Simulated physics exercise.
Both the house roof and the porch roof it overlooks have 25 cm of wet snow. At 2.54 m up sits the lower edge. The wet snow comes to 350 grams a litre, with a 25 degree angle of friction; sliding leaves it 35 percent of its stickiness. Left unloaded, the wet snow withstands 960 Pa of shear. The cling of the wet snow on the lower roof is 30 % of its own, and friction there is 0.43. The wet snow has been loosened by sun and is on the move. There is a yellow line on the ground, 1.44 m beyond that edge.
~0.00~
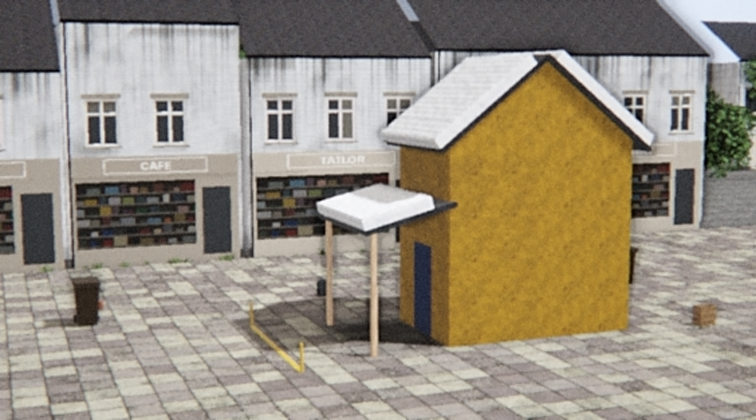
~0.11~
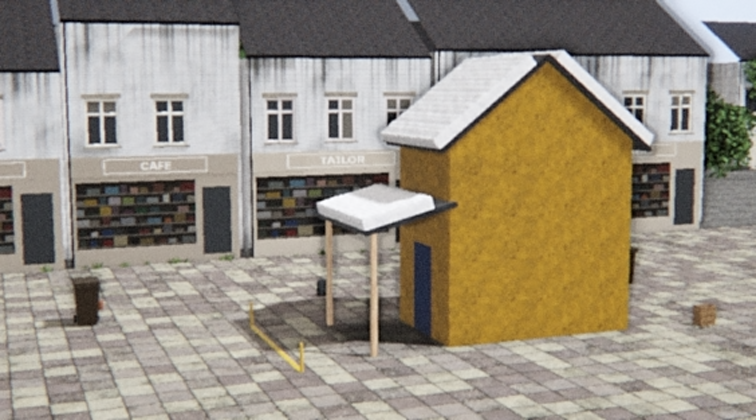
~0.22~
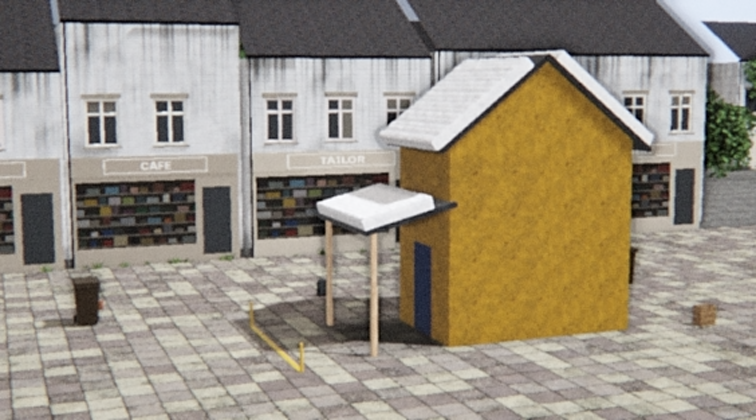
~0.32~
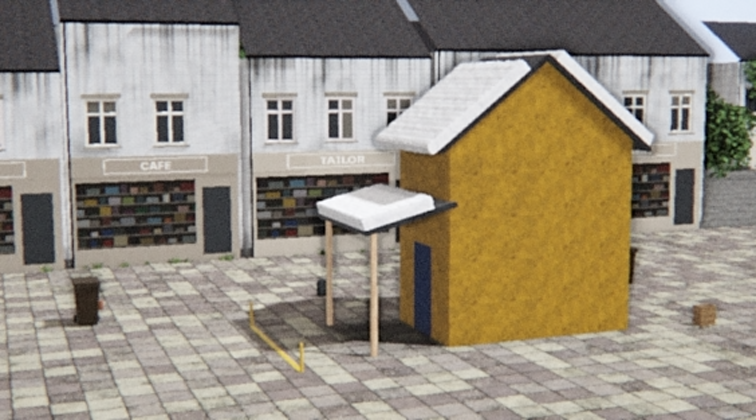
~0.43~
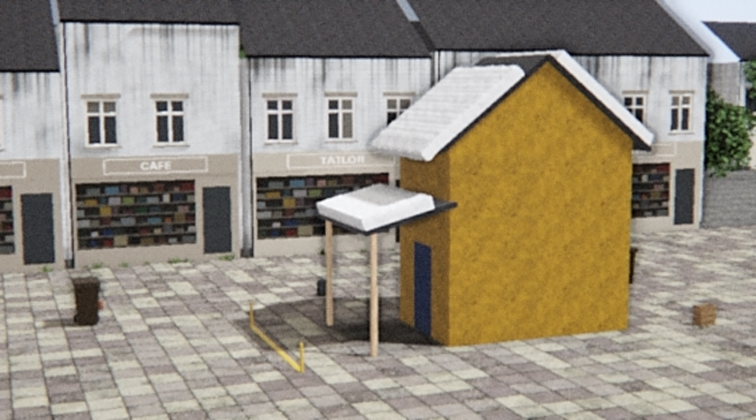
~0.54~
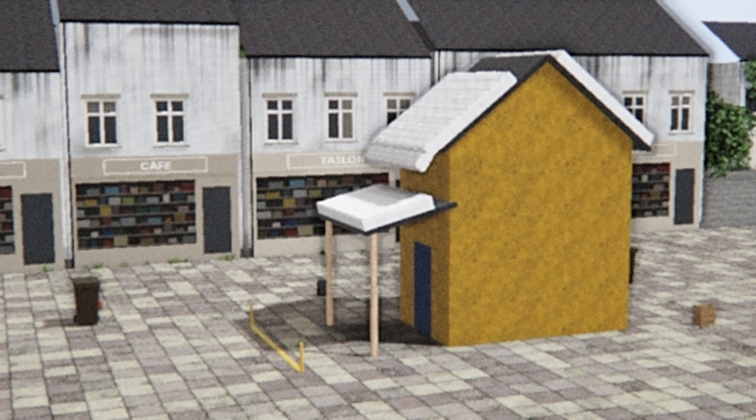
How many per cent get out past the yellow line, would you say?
I would say 39 percent.
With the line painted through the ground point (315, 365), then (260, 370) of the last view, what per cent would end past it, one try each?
Roughly 50 per cent and roughly 25 per cent.
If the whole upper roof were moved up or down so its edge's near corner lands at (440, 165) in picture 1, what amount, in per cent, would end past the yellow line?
It would then be around 20 percent.
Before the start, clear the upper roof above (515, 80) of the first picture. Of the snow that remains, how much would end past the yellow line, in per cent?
I'd say close to 25 in a hundred.
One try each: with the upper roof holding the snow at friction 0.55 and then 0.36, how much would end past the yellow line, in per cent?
Respectively 2 percent and 25 percent.
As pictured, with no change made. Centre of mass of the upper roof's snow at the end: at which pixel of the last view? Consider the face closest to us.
Somewhere about (297, 324), I'd say.
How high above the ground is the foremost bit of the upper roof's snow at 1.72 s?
I'd say around 1.4 metres.
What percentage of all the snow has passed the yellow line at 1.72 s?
Roughly 7 per cent.
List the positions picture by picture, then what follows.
Leading edge of the wet snow at (439, 147), in the first frame.
Leading edge of the wet snow at (438, 147), its middle shifted 2.1 cm, in the second frame.
Leading edge of the wet snow at (436, 150), its middle shifted 8.9 cm, 3 % of it past the upper edge, in one piece, in the third frame.
Leading edge of the wet snow at (432, 145), its middle shifted 21 cm, 8 % of it past the upper edge, in one piece, in the fourth frame.
Leading edge of the wet snow at (426, 151), its middle shifted 37 cm, 14 % of it past the upper edge, in one piece, in the fifth frame.
Leading edge of the wet snow at (420, 158), its middle shifted 60 cm, 22 % of it past the upper edge, cracking, in the sixth frame.
After 1.08 s, none is below the lower edge and 0 % is past the line.
After 1.72 s, 39 % is below the lower edge and 7 % is past the line.
After 2.36 s, 64 % is below the lower edge and 38 % is past the line.
After 3.00 s, 64 % is below the lower edge and 39 % is past the line.
After 3.20 s, at the end, 64 % is below the lower edge and 39 % is past the line.
